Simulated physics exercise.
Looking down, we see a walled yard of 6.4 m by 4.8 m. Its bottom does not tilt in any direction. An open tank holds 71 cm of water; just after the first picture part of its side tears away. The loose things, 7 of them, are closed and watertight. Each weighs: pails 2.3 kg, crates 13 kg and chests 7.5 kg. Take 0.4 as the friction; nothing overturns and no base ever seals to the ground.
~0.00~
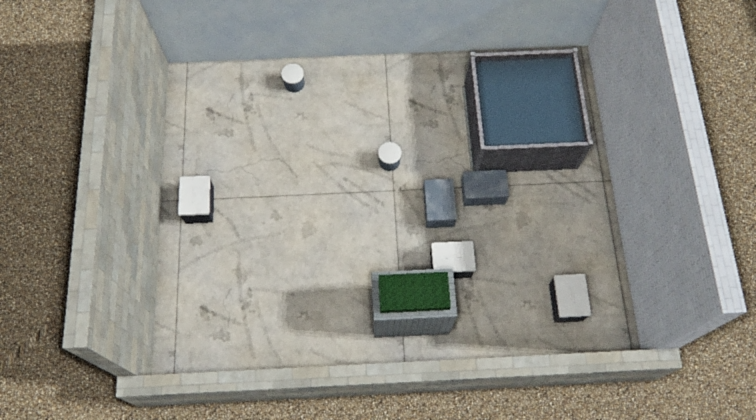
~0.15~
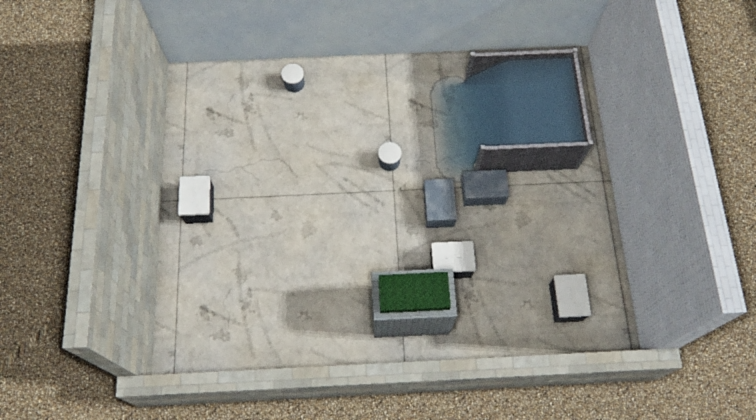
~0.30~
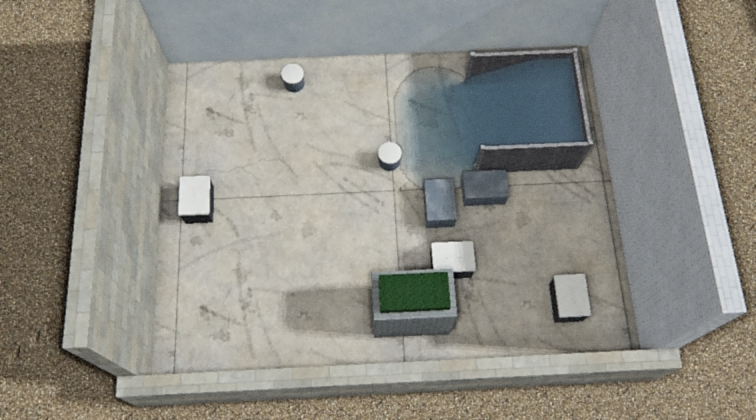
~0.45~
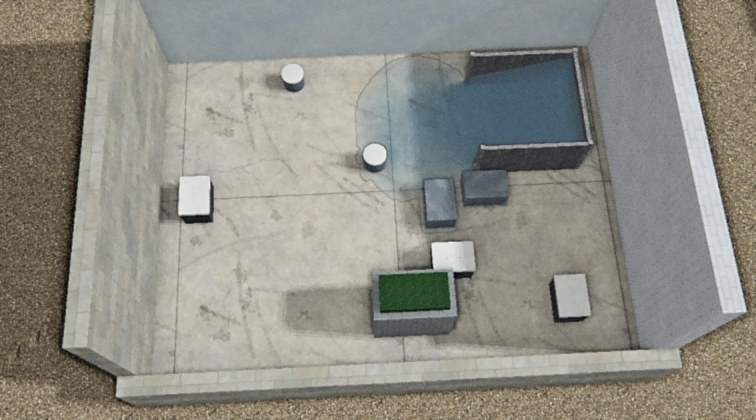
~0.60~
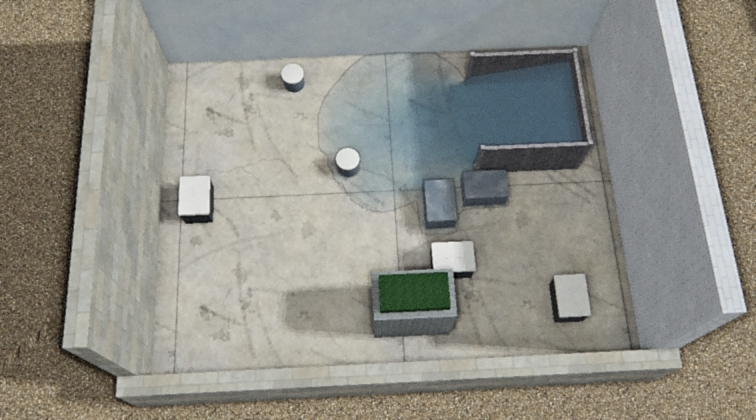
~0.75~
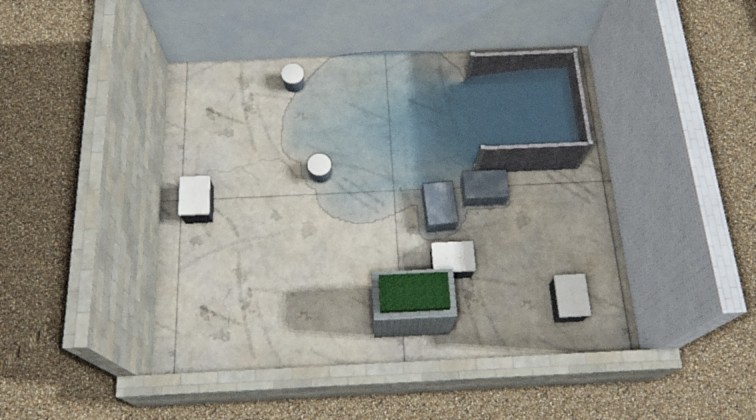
To begin with, a tank of blue water stands at the upper right of a walled yard among scattered boxes and two white cylinders. Its left side opens and water spreads leftward across the floor, then carries the nearer cylinder left, while a gray box beside the tank finally shifts slightly.
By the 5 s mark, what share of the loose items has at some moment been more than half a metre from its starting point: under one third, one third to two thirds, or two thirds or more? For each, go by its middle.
One third to two thirds.
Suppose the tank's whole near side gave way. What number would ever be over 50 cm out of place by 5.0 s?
5.
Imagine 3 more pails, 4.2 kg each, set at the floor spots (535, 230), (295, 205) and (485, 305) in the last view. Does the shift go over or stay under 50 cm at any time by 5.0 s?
Check, in order - not exceeded, exceeded, not exceeded.
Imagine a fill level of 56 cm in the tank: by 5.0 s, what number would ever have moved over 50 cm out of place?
3.
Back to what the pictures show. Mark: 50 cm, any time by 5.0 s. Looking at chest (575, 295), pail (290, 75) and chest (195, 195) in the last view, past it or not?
Well, in that order it's not reaching it, topping it, topping it.
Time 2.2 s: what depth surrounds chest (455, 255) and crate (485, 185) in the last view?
Depths: Near 0 cm, then near 1 cm.
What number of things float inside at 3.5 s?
That would be 3 of them.
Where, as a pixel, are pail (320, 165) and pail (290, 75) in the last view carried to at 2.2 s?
Near (195, 218) and (176, 55).
After 1.1 s 1 of 7 are over 50 cm from their spots; 0 afloat.
After 2.2 s 2 of 7 are over 50 cm from their spots; 3 afloat.
After 3.5 s 3 of 7 are over 50 cm from their spots; 3 afloat.
After 5.0 s 3 of 7 are over 50 cm from their spots, and 3 have been at some point; 3 afloat.
